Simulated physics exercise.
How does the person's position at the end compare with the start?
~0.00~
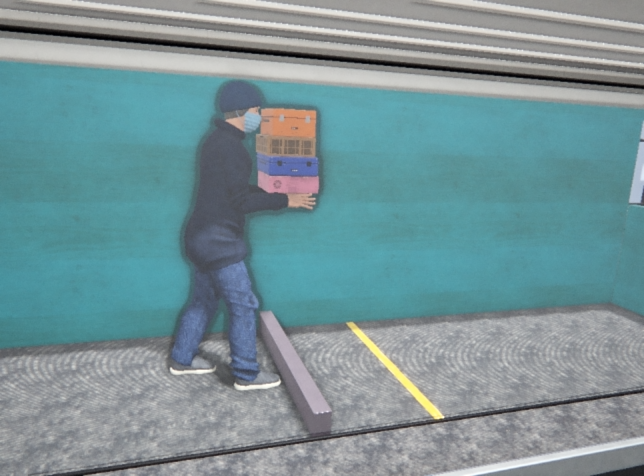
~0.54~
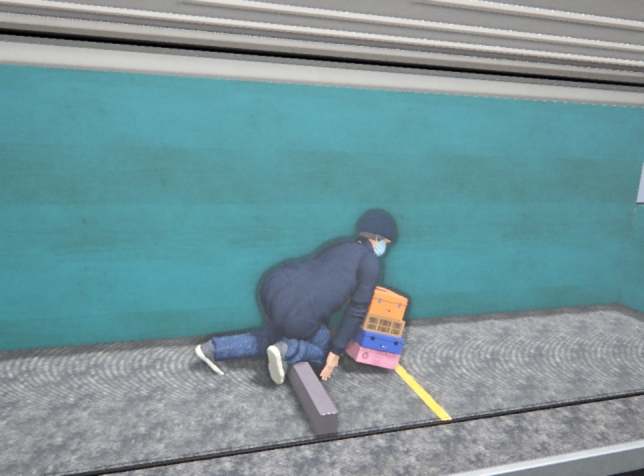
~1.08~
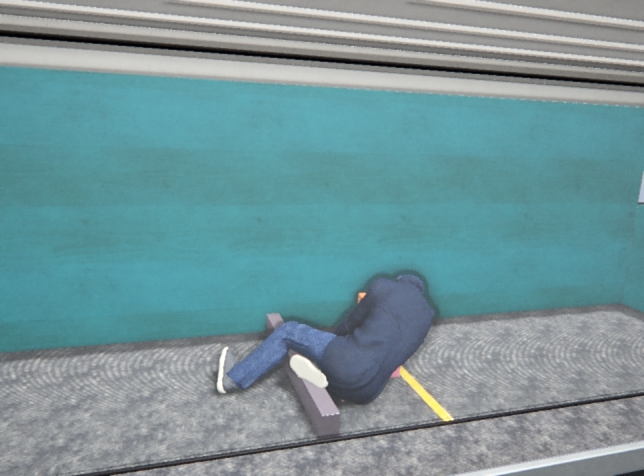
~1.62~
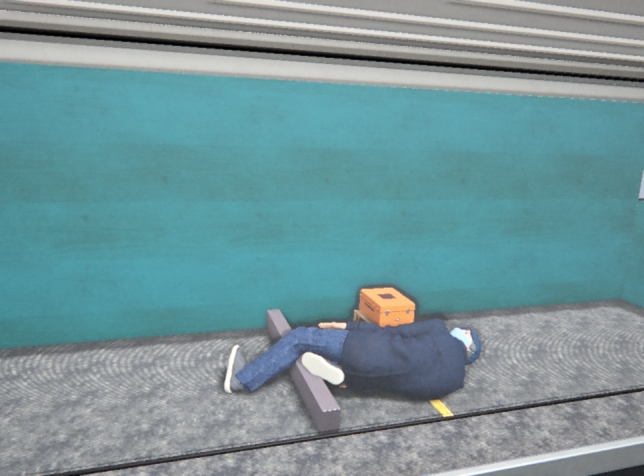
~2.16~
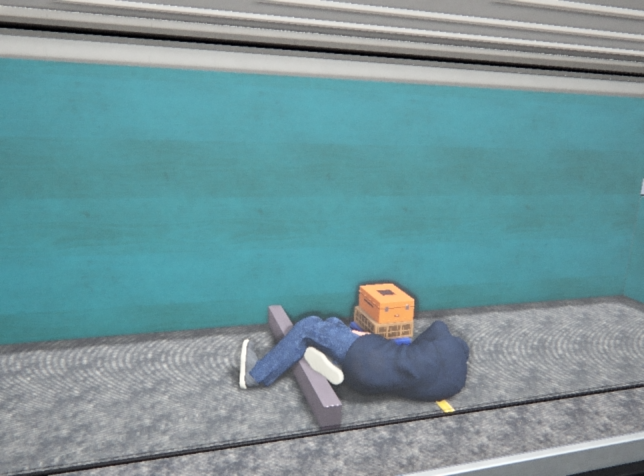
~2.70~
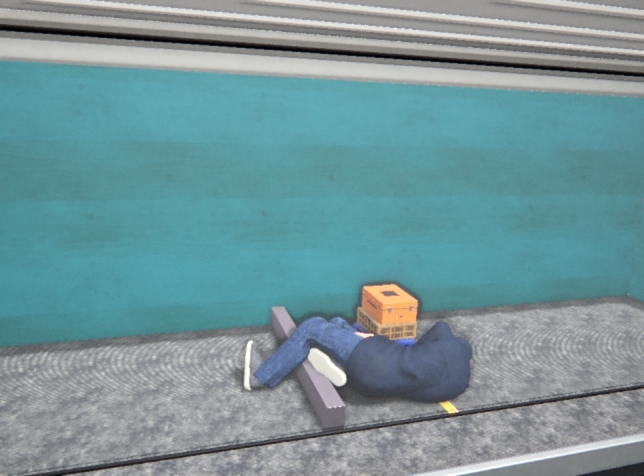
At the start the person stands left of the rail holding the boxes. By the end the person lies on the floor farther right, with the legs across the rail.
